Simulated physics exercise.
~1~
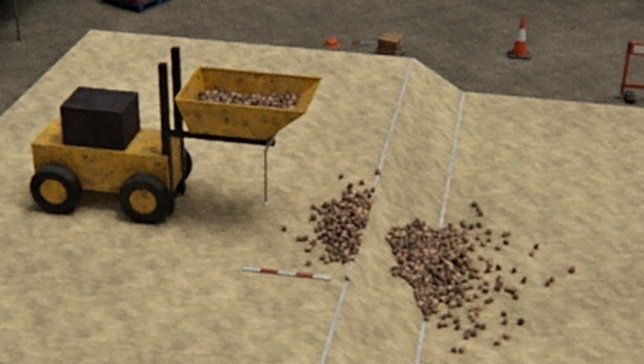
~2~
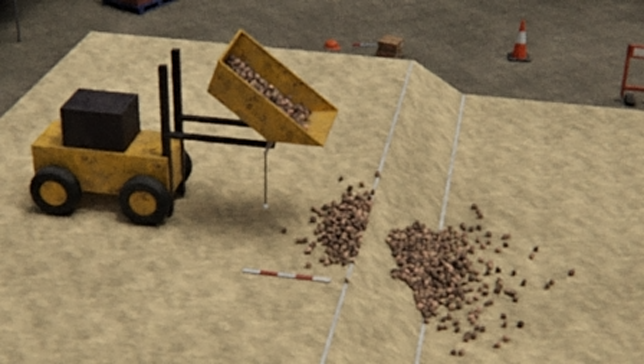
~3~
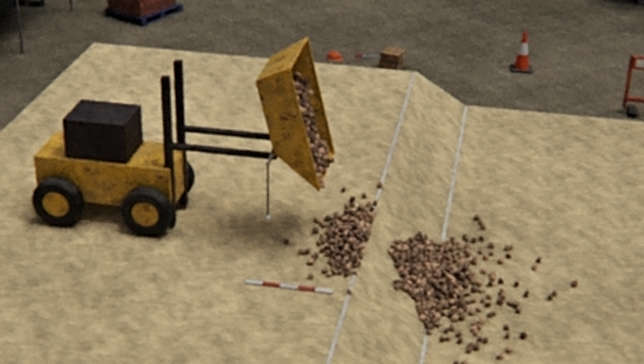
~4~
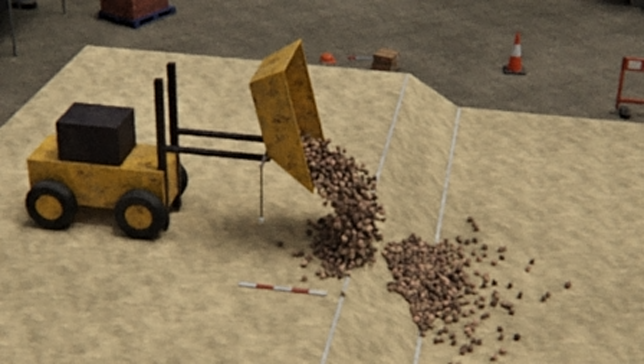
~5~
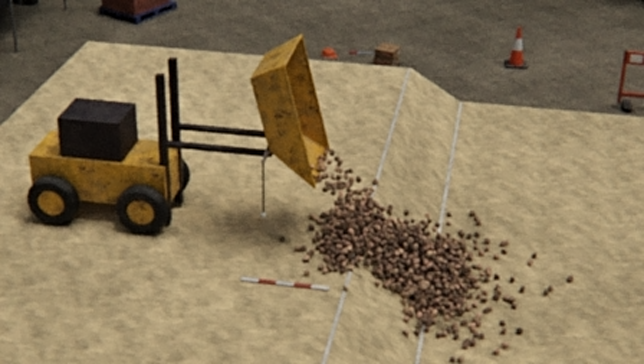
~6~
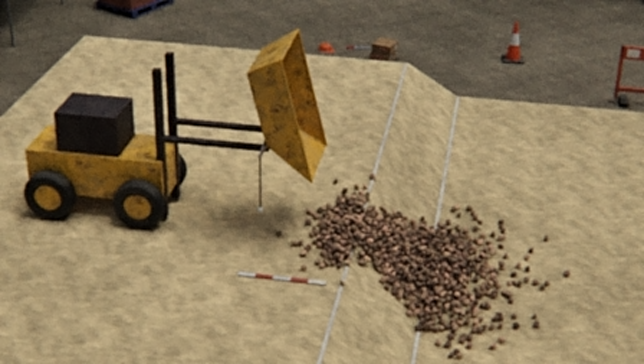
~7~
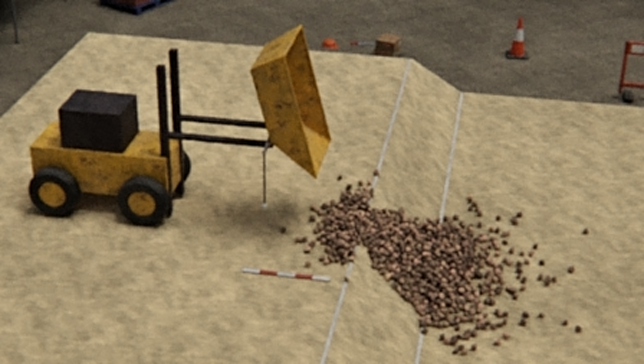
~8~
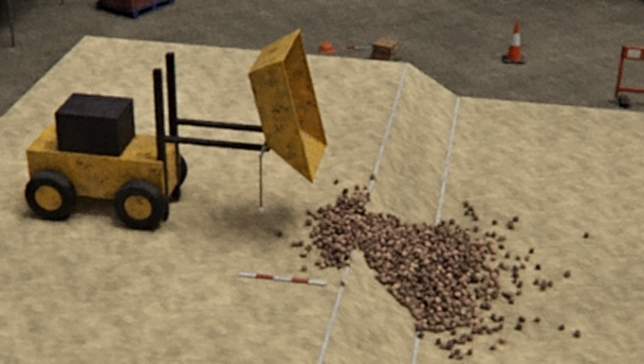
A yellow wheeled loader with a black block on its back stands at the left of a sandy platform, seen from above by a slightly swaying camera. Its raised yellow skip holds brownish stones, while two scattered heaps lie near a white-lined slope, beside a red-and-white staff. An orange cone stands on the dark ground behind. The skip tips forward to the right until it hangs steeply, still holding its load. The stones then pour out and tumble down the slope, joining the heaps. The skip stays tipped and empty above one broad, spread pile.
